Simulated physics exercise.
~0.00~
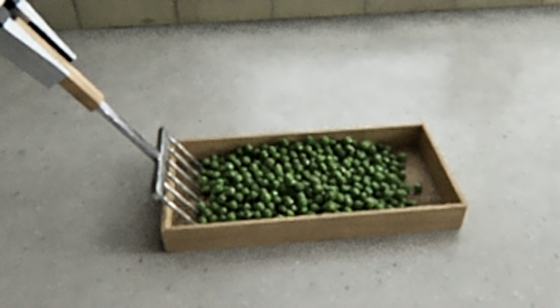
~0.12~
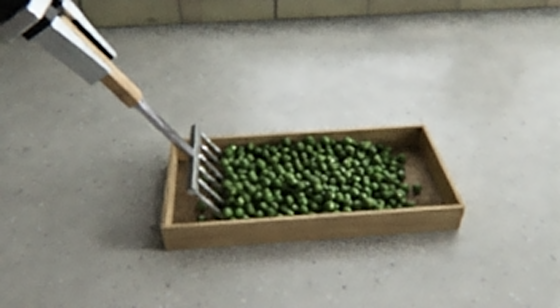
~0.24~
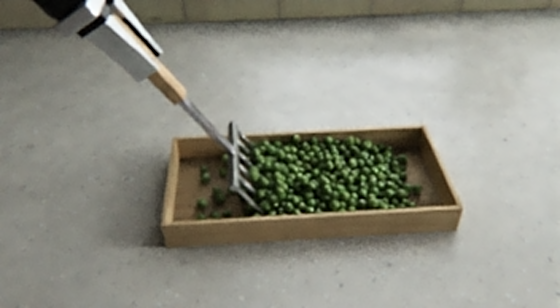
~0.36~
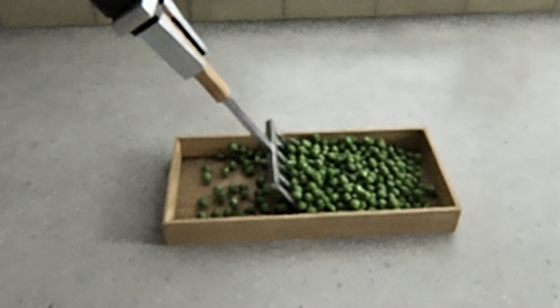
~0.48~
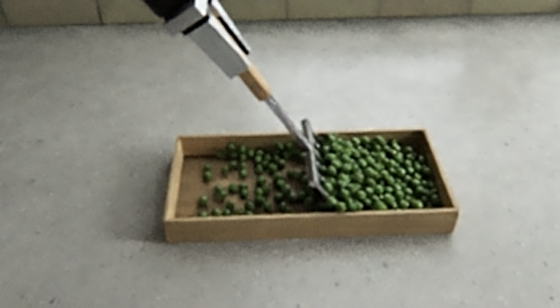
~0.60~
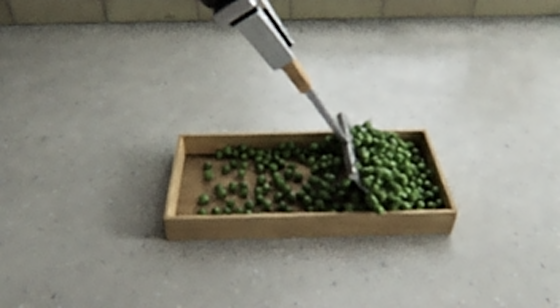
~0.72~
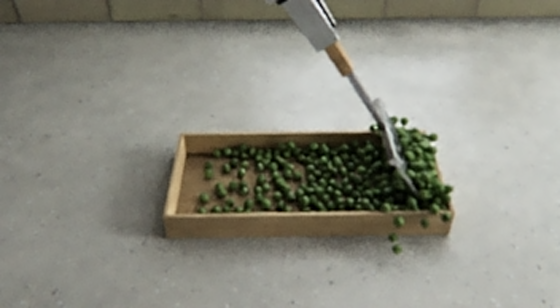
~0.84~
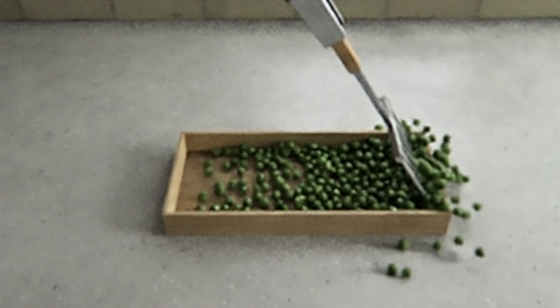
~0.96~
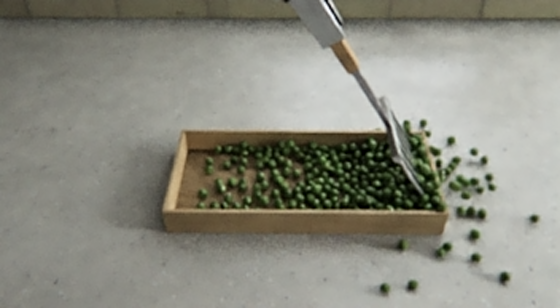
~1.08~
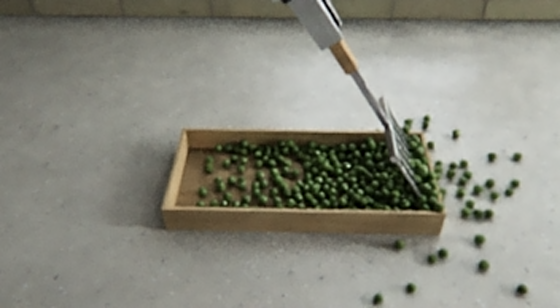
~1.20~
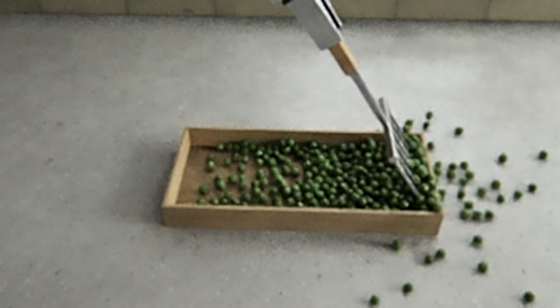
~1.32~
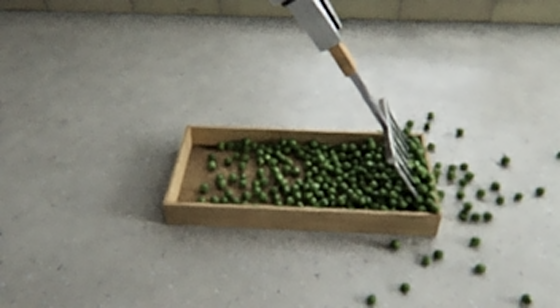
On a grey speckled surface with a pale tiled edge behind it, seen from above at an angle, sits a shallow wooden tray full of small dark green beads. A robot gripper reaches in from the upper left, holding a metal comb at the tray's left end. It drags the comb rightward, piling the beads ahead while some slip behind the tines. Near the right end, the heap rises and beads spill over the edges, rolling across the surface. The comb stops there, with most beads still in the tray and a few dozen scattered at the right.
